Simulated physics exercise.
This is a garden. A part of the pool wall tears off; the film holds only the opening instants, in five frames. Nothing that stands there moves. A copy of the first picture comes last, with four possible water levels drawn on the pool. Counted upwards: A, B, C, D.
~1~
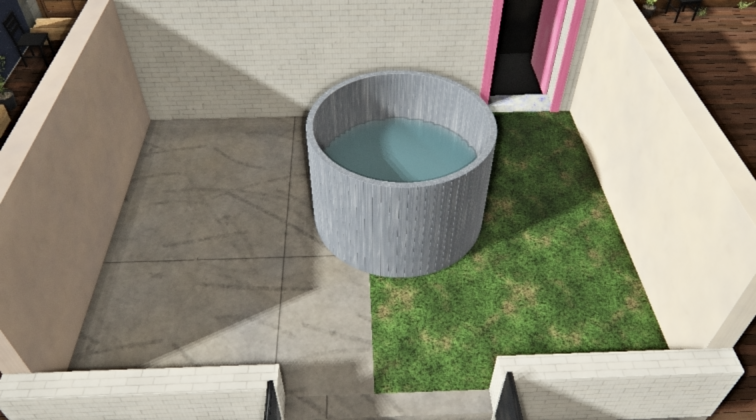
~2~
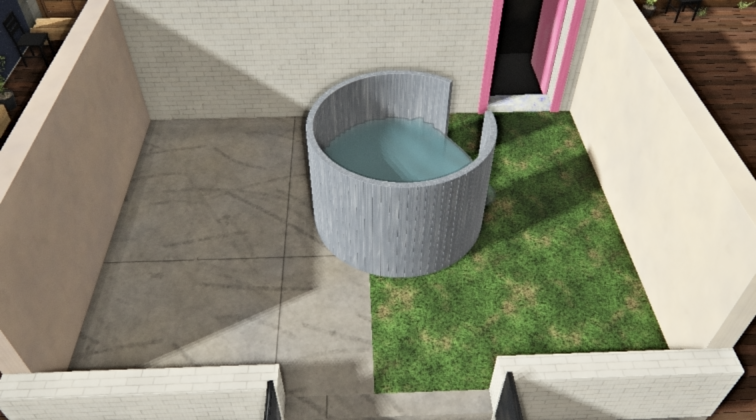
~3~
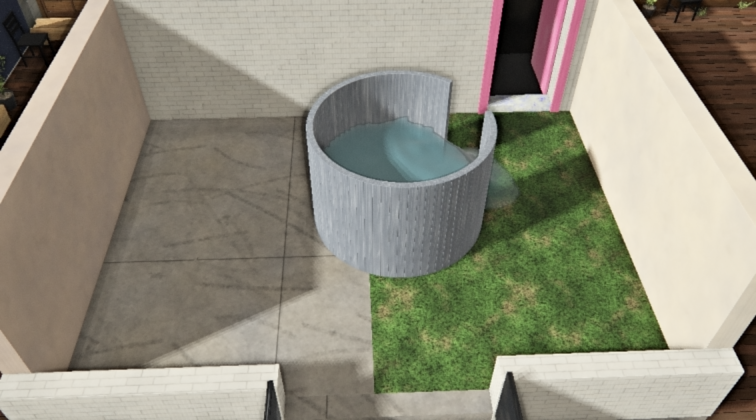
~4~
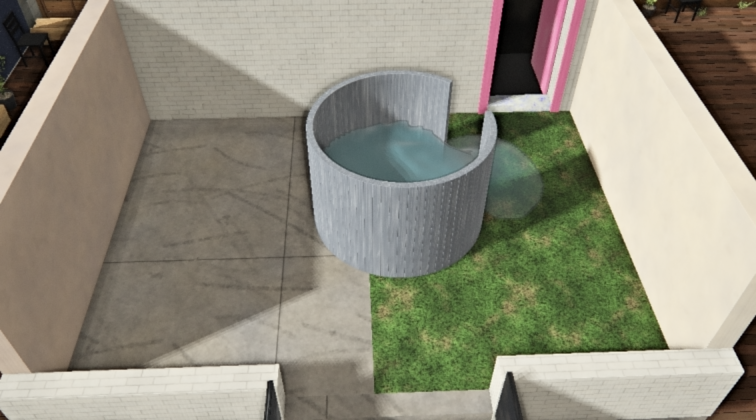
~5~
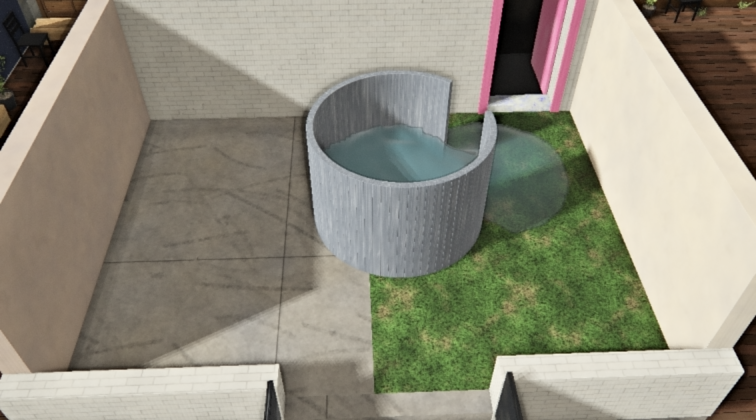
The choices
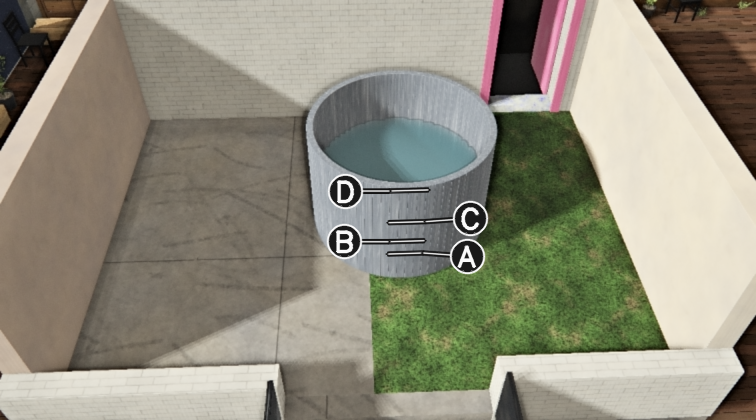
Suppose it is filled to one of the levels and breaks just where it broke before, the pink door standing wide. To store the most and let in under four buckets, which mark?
Choose A.
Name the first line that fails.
Line B.
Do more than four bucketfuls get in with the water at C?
Yes, it does.
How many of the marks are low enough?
One of the four.
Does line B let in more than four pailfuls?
Yes, it does.
On the marked copy, A at (405, 253); B at (406, 241); C at (407, 222); D at (408, 190); from the bottom up A, B, C, D.
With A, a bucket or two gets in.
With B, about 10 bucketfuls get in.
With C, dozens of bucketfuls pour in.
With D, dozens of bucketfuls pour in.
